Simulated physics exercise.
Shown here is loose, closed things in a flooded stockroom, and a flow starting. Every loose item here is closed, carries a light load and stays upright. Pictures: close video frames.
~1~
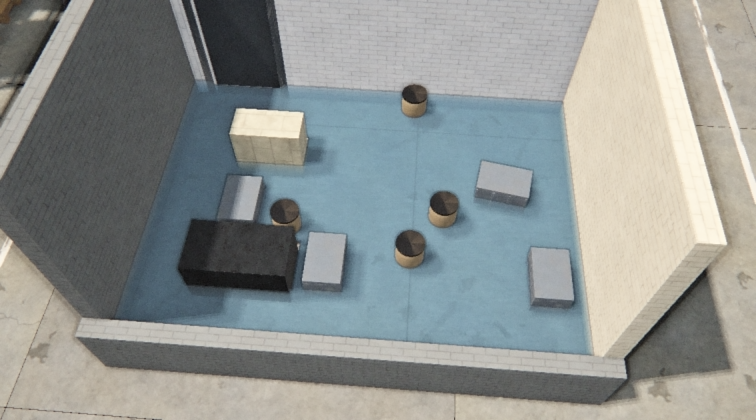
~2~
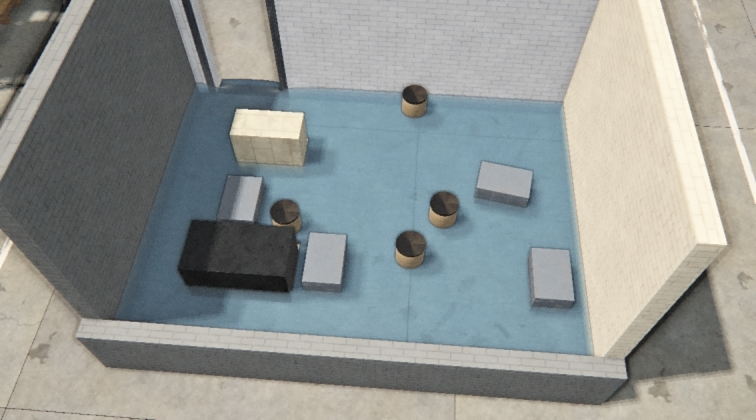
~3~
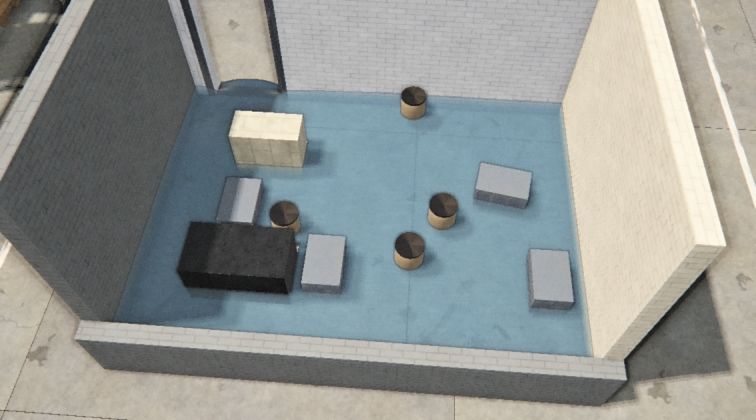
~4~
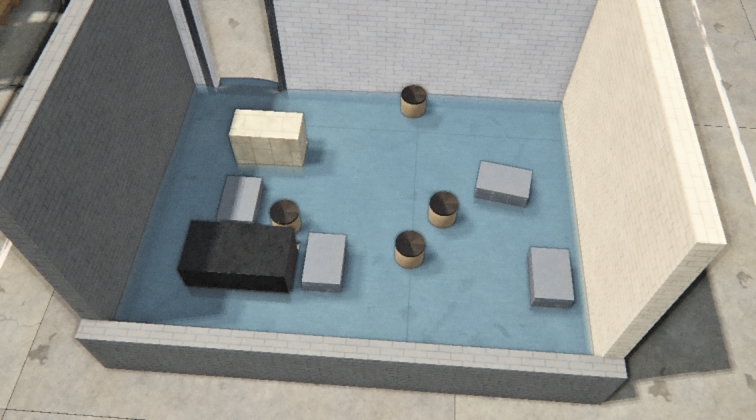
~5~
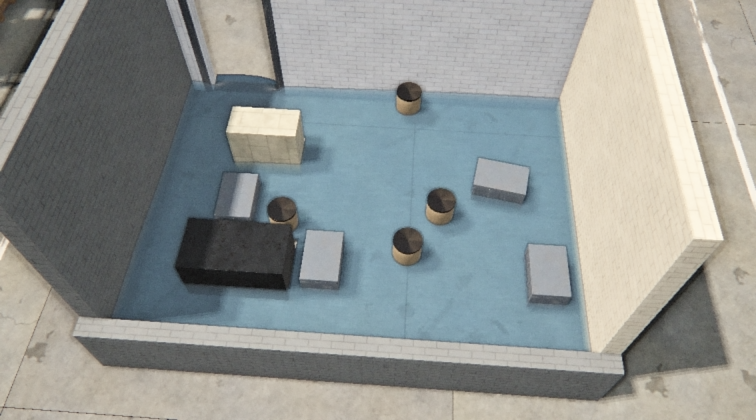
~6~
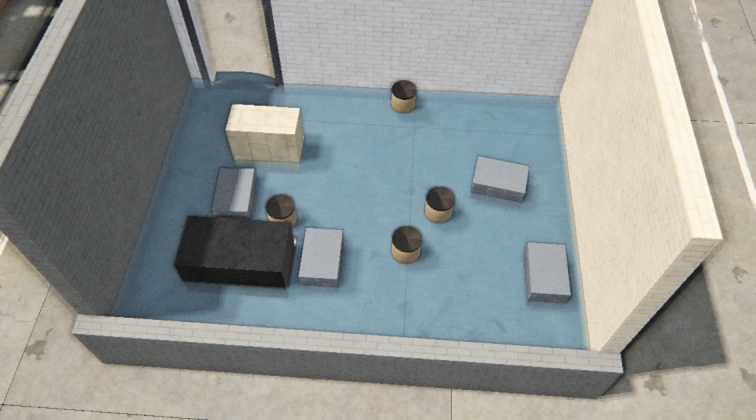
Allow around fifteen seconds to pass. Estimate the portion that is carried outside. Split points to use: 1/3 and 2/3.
Below 1/3.
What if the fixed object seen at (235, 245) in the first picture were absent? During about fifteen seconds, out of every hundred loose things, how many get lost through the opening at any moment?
Roughly 40 per cent.
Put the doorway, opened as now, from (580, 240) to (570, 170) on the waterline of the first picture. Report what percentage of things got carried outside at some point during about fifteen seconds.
Something like 50 percent.
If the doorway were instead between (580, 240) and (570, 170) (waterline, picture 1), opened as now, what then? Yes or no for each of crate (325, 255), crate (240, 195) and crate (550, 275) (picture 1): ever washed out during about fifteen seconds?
Sequentially, I'd put it as not lost, not lost, swept away.
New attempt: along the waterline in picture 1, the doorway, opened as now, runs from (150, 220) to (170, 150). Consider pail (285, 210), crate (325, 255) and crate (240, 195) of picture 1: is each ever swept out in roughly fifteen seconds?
Taking each in turn, I'd say carried off, carried off and carried off.
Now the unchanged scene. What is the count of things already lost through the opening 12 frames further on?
All told, it is 0.
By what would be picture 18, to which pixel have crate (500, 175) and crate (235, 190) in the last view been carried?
Roughly (473, 170), then (207, 119).
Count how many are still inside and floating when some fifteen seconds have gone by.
6.
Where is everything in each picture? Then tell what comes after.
The first frame shows a crate at (240, 197) floats; a pail at (415, 93) floats; 0 of 8 have shifted.
The second frame shows a crate at (240, 197) floats; a pail at (415, 94), afloat; 0 of 8 have shifted.
The third frame shows a crate at (239, 199) floats; a pail at (414, 95), afloat; 0 of 8 have shifted.
The fourth frame shows a crate at (240, 198), afloat; a pail at (414, 94), afloat; 0 of 8 have shifted.
The fifth frame shows a crate at (237, 194), afloat; a pail at (409, 91) floats; 0 of 8 have shifted.
The sixth frame shows a crate at (233, 189) floats, close to its start; a pail at (404, 89) floats, close to its start; 2 of 8 have shifted.
A moment on, 0 of 8 are out; 8 afloat.
Next, 0 of 8 are out; 8 afloat.
Later, 2 of 8 are out; 6 afloat.
In the end, 2 of 8 are out; 6 afloat.
